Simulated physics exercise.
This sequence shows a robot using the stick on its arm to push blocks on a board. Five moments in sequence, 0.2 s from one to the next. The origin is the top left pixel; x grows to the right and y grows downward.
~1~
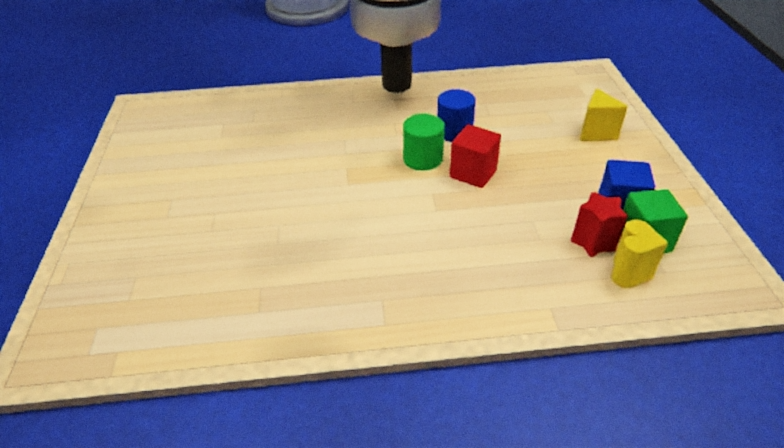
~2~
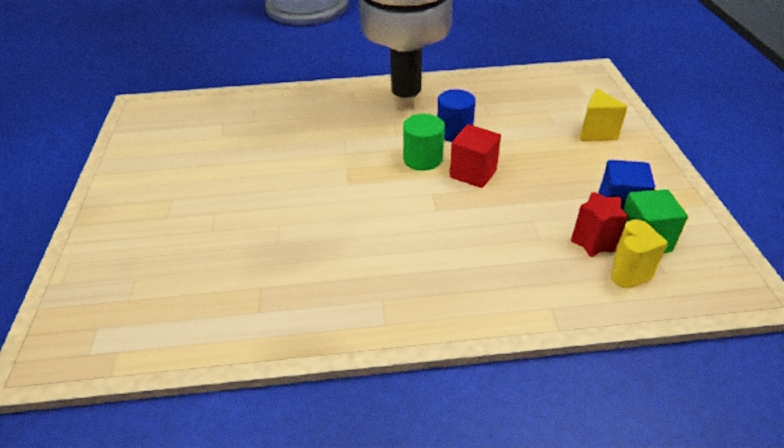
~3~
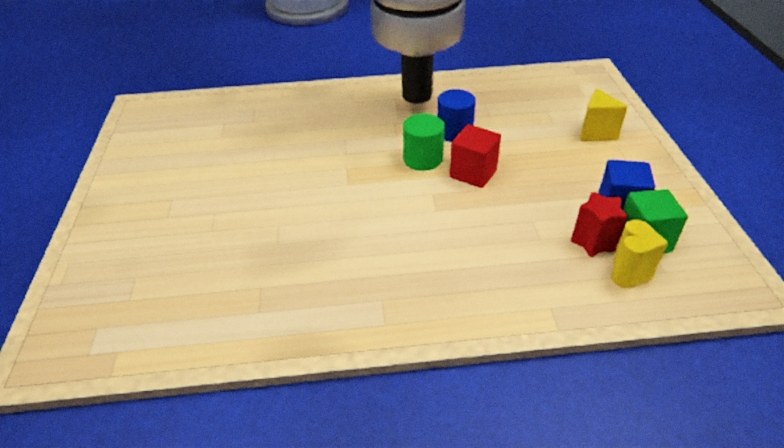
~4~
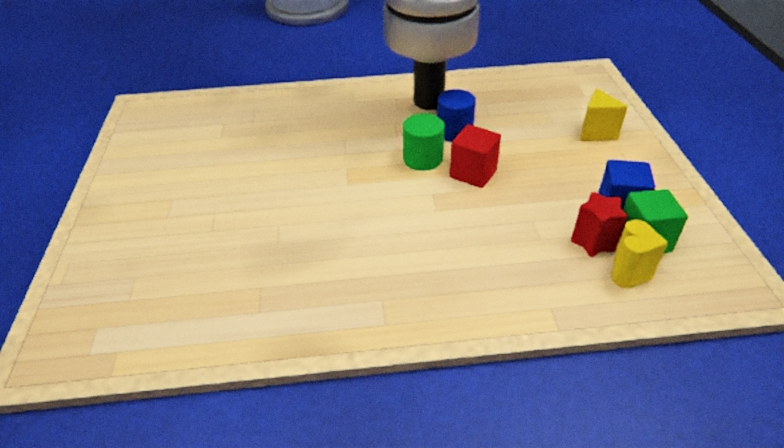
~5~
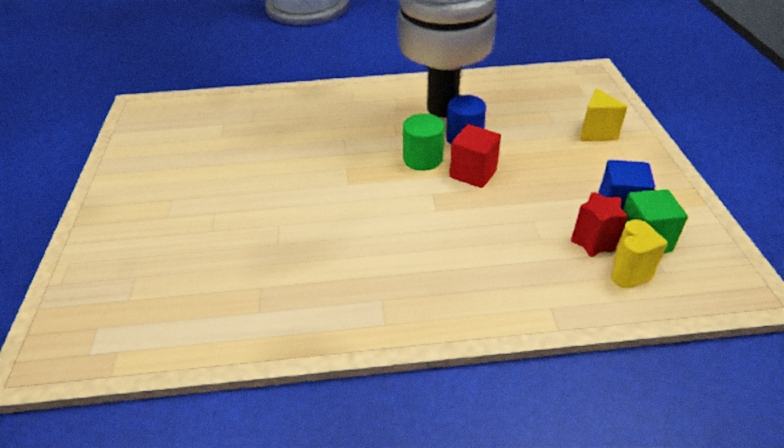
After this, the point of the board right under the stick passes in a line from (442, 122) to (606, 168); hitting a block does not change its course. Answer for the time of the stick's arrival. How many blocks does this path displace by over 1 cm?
1 block.
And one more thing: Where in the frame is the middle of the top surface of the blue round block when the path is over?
The middle of its top is at (516, 130).
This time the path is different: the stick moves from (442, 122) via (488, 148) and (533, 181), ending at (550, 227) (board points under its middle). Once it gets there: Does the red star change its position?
I'd say yes.
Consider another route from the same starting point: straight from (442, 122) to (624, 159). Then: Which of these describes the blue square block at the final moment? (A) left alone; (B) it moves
My answer is option A.
What follows on the original path. One third of the way, stick at (495, 124); blue round block at (503, 124); red square block at (477, 140).
Two thirds of the way, stick at (550, 139); blue round block at (516, 130); red square block at (477, 141).
At the end, stick at (609, 155); blue round block at (516, 130); red square block at (477, 141); yellow triangle unmoved.
